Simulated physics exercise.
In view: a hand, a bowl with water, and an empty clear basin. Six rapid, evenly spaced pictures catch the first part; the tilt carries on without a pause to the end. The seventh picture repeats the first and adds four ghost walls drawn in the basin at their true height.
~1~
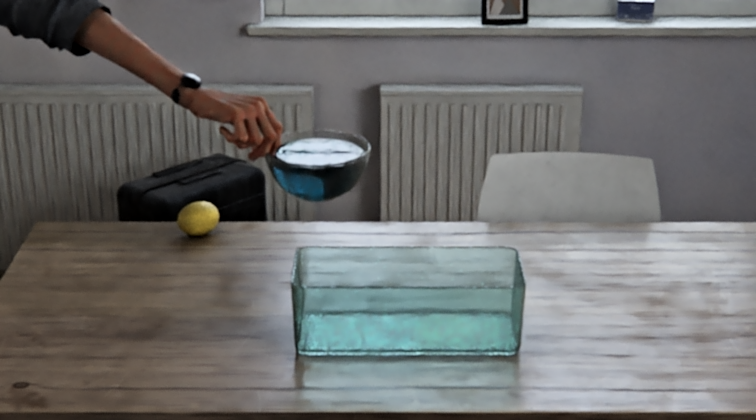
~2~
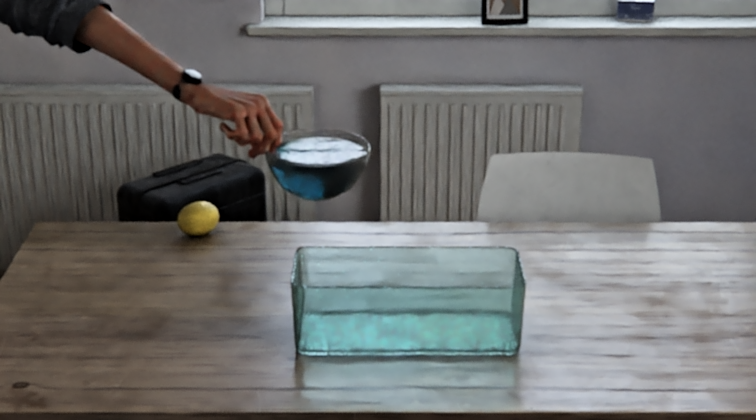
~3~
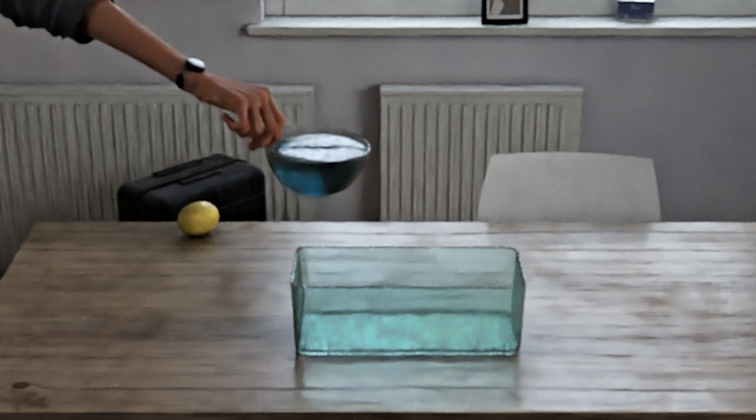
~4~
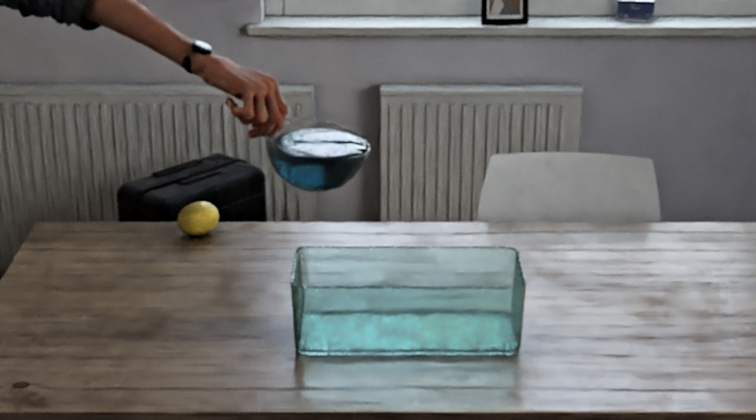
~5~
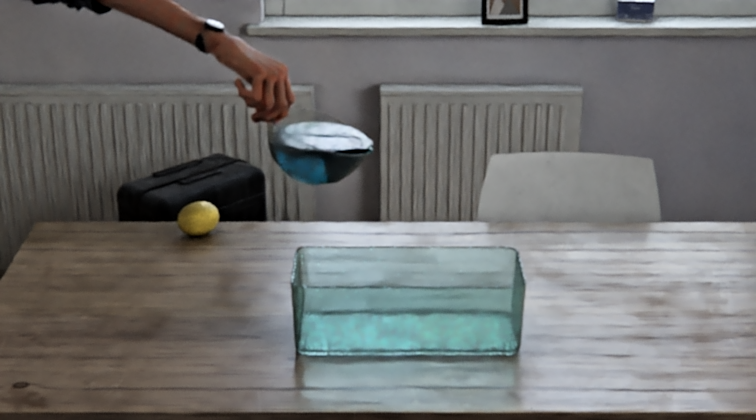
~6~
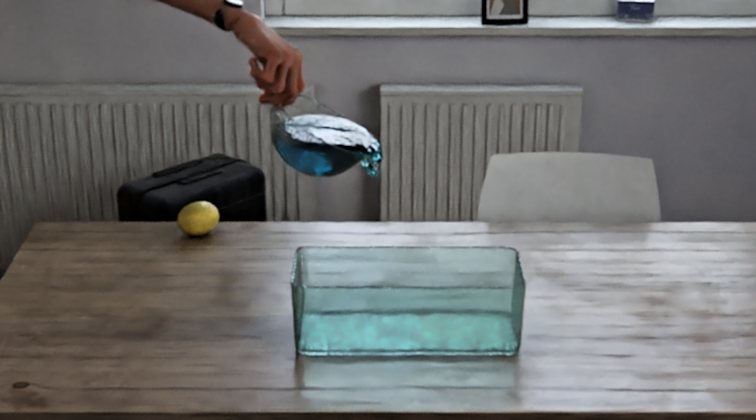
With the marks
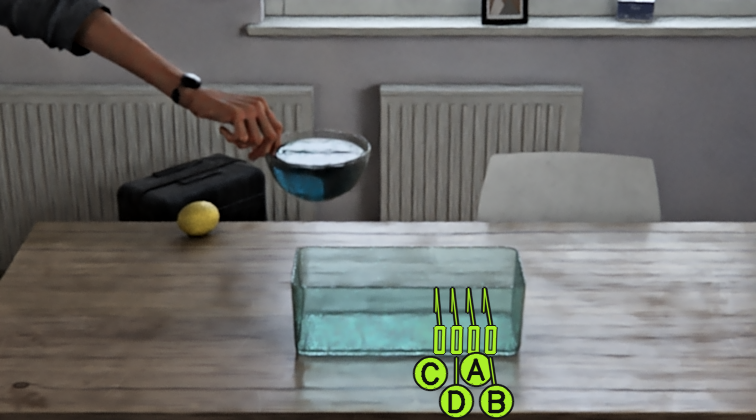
A hand held a glass bowl of blue water above an empty clear basin on a wooden table, then gradually tipped it to the right until water began slipping over the lip.
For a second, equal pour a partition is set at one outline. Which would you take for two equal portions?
Use slot D.
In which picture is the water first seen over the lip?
In picture 5.
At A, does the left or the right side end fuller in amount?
The left one.
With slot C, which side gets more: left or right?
The right one.
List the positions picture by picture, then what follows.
The first frame shows upright, lip at (368, 147); basin from (295, 351) to (521, 351); nothing has left yet.
The second frame shows upright, lip at (368, 147); nothing has left yet.
The third frame shows tipped about 5°, lip at (368, 147); nothing has left yet.
The fourth frame shows tipped about 12°, lip at (368, 147); nothing has left yet.
The fifth frame shows tipped about 20°, lip at (368, 147); water is over the lip, down to (368, 147).
The sixth frame shows tipped about 31°, lip at (368, 147); water is over the lip, down to (373, 171).
In lime, A at (473, 357); B at (490, 357); C at (439, 357); D at (456, 357).
With A, about 80 % ends left of the wall and 18 % right of it.
With B, about 91 % ends left of the wall and 7 % right of it.
With C, about 20 % ends left of the wall and 78 % right of it.
With D, about 46 % ends left of the wall and 52 % right of it.
